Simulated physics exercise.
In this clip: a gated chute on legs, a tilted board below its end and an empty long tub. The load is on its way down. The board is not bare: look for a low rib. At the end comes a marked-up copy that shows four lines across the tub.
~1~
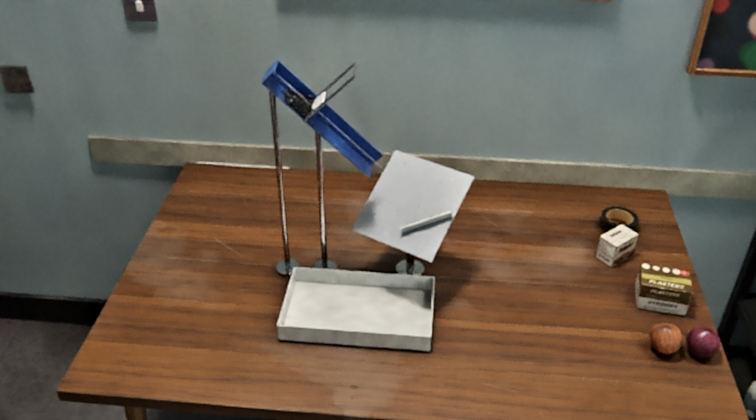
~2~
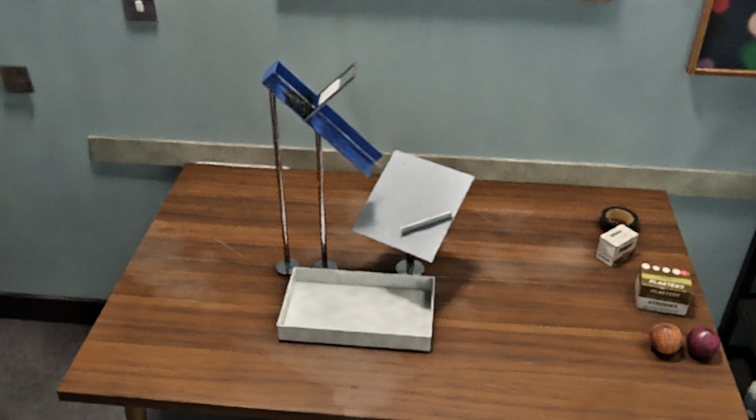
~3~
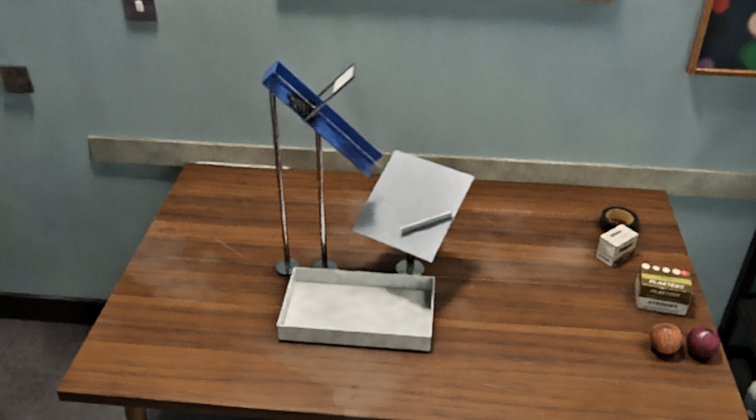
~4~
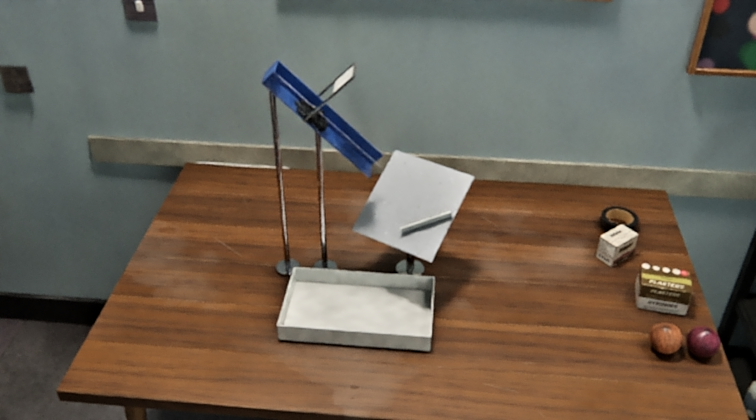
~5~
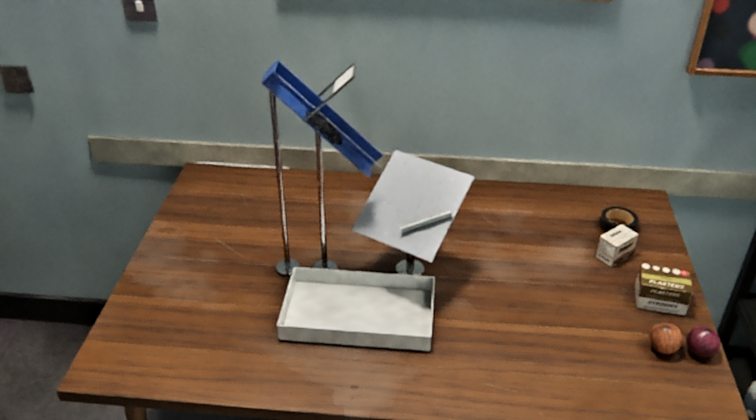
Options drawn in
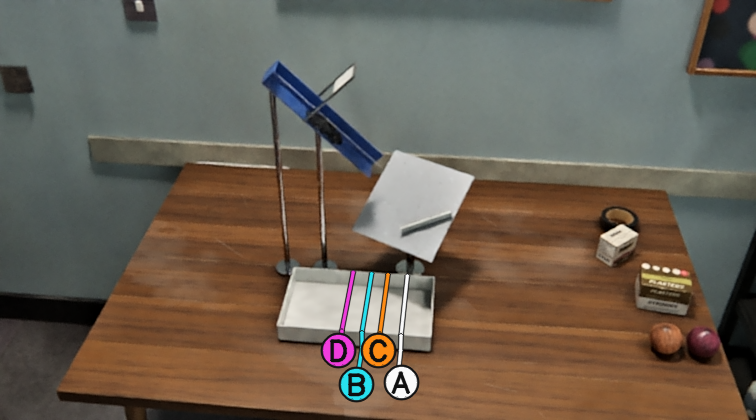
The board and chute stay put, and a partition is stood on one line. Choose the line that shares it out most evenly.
The answer is line B.
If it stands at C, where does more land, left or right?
More lands on the left.
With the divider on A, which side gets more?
The left side.
On the marked copy, line A crosses the front rim at (401, 334); line B crosses the front rim at (362, 331); line C crosses the front rim at (379, 333); line D crosses the front rim at (341, 330).
With A, of what is caught, all on the left of the divider, none on the right.
With B, of what is caught, about half on the left of the divider, about half on the right.
With C, of what is caught, nearly all on the left of the divider, a stray few on the right.
With D, of what is caught, a small part on the left of the divider, most on the right.
